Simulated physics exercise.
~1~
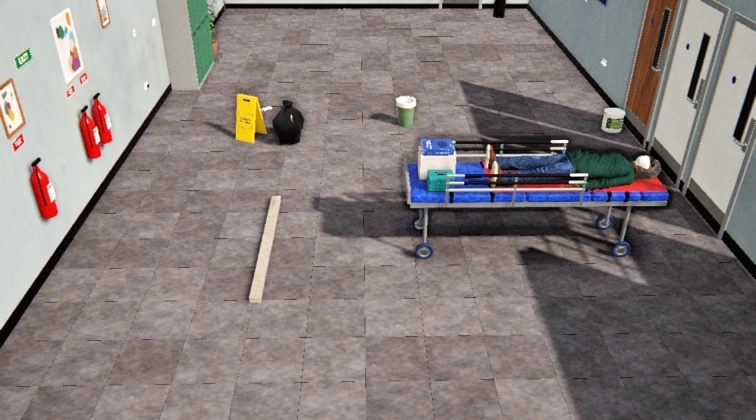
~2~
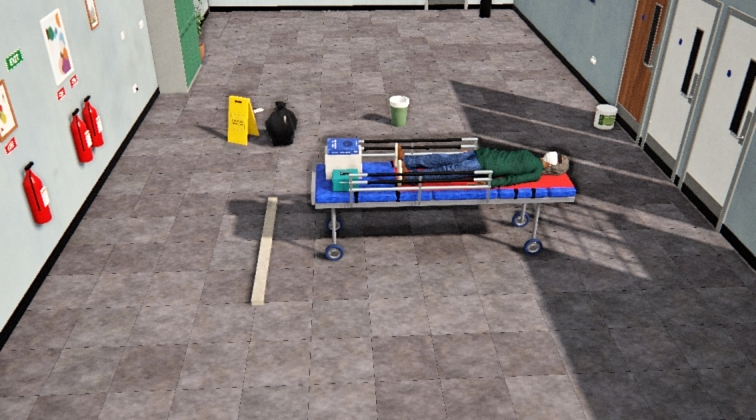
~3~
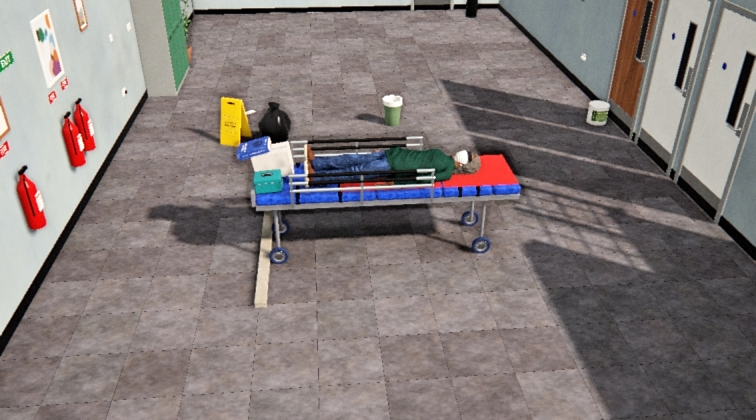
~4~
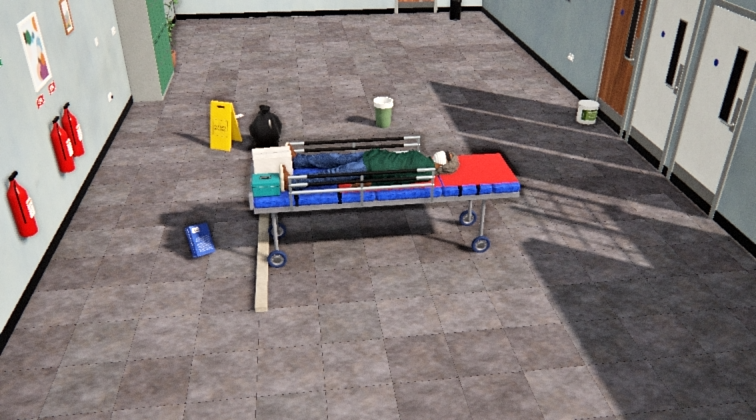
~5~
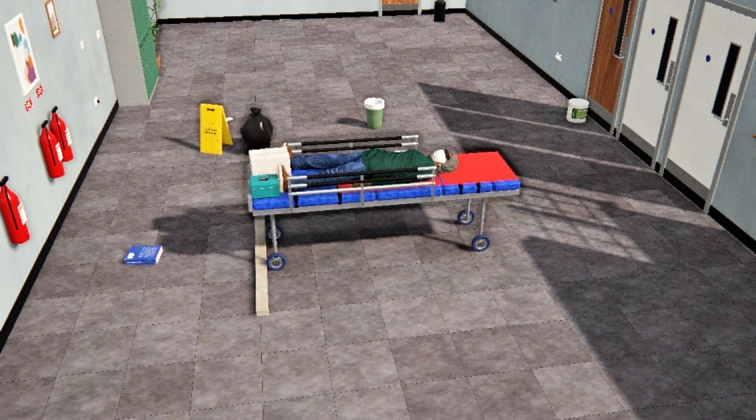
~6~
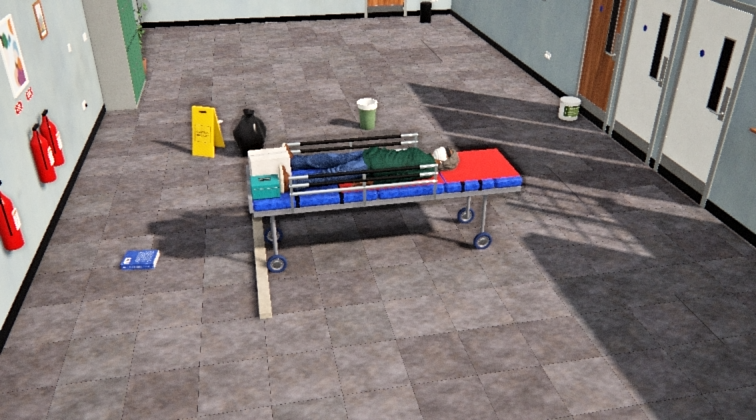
Person lying on a hospital trolley rolling left down a corridor, stopping at a floor sill as a blue folder tumbles off.
